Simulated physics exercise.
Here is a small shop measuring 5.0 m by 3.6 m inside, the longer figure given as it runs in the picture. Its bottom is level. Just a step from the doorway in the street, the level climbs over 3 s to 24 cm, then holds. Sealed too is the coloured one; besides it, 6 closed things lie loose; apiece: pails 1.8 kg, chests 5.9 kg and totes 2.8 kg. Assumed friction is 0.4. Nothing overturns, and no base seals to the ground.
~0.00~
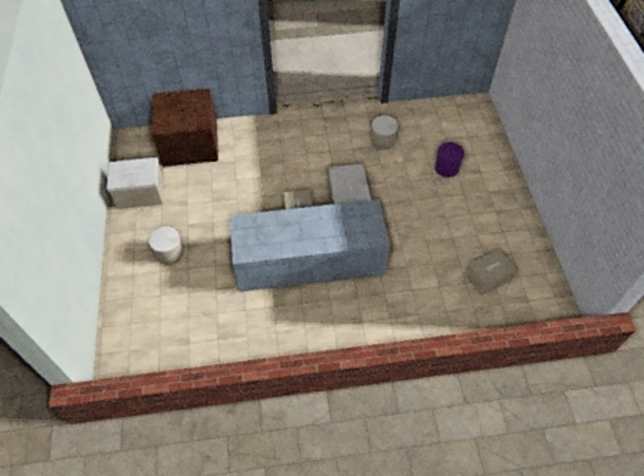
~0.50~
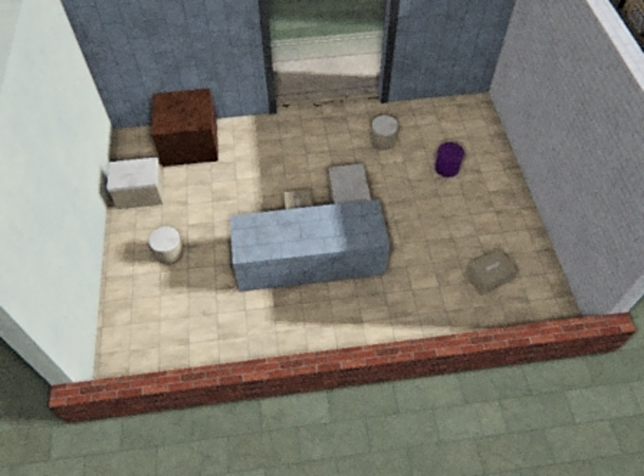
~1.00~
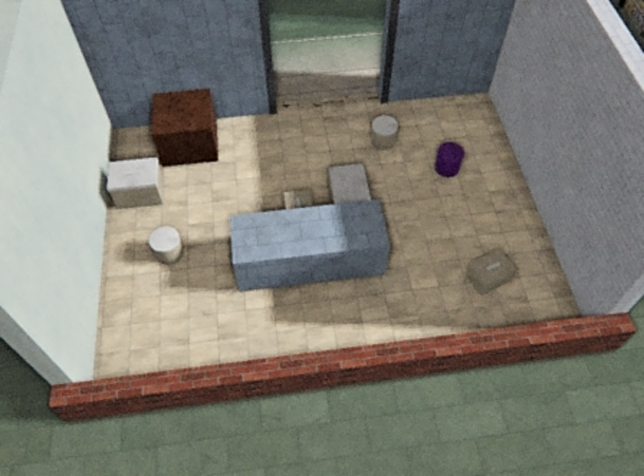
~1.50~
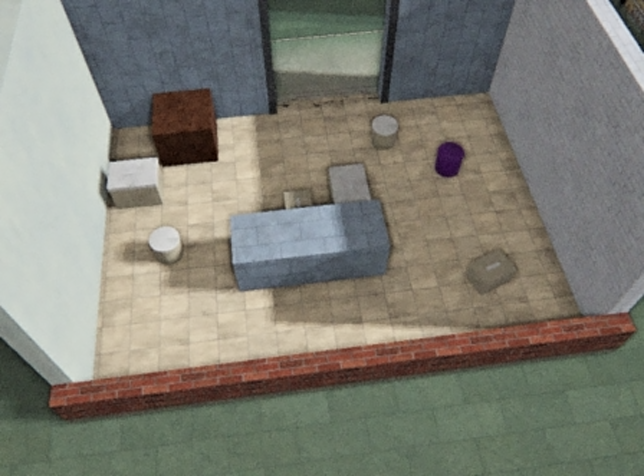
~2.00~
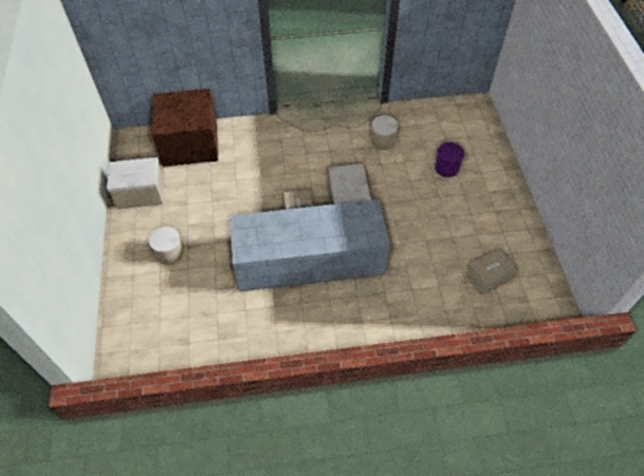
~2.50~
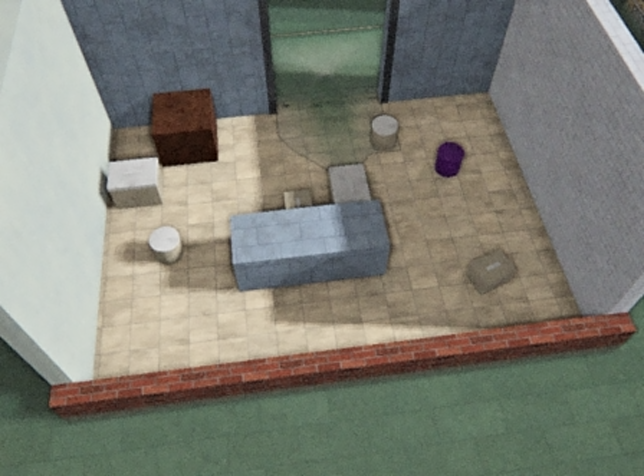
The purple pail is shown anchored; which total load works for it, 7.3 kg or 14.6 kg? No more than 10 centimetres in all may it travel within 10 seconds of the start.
It stays steady with only the greater amount.
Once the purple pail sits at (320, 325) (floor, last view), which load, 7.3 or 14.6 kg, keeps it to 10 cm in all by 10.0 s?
Note: Heavier only OK.
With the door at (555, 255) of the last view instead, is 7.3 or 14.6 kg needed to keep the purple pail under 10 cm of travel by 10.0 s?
For that position, the smaller mass succeeds.
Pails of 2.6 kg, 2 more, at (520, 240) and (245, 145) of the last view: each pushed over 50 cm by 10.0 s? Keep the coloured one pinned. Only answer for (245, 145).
Well, that one comes out inside the limit.
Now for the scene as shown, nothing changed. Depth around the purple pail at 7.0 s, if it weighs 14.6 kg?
Around 4 cm.
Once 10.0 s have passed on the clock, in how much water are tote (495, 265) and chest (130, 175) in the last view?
I'd estimate 15 cm for the first and 12 cm for the second.
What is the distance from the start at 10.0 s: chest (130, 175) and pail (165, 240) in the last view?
40 cm, 150 cm.
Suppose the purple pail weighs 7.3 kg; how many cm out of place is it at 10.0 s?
It would be some 40 cm from its spot.
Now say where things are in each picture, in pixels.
The purple pail at (451, 152), on the bottom; 0.0 m2 under water; 0 of 7 have shifted, in the first frame.
The purple pail at (451, 152) rests on the ground; 0.0 m2 under water; 0 of 7 have shifted, in the second frame.
The purple pail at (451, 152) rests on the ground; water covers 0.0 m2; 0 of 7 have shifted, in the third frame.
The purple pail at (451, 152) rests on the ground; water covers 0.0 m2; 0 of 7 have shifted, in the fourth frame.
The purple pail at (451, 152), on the bottom; water covers 0.4 m2; 0 of 7 have shifted, in the fifth frame.
The purple pail at (451, 152) rests on the ground; water covers 1.2 m2; 0 of 7 have shifted, in the sixth frame.
After 3.5 s the purple pail would be 0 cm from its start with 7.3 kg and 0 cm from its start with 14.6 kg; 0 cm of water round it then.
After 4.5 s the purple pail would be 3 cm from its start with 7.3 kg and 0 cm from its start with 14.6 kg; 4 cm of water round it then.
After 7.0 s the purple pail would be 8 cm from its start with 7.3 kg and 0 cm from its start with 14.6 kg; 4 cm of water round it then.
After 10.0 s the purple pail would be 37 cm from its start with 7.3 kg and 0 cm from its start with 14.6 kg; 5 cm of water round it then.
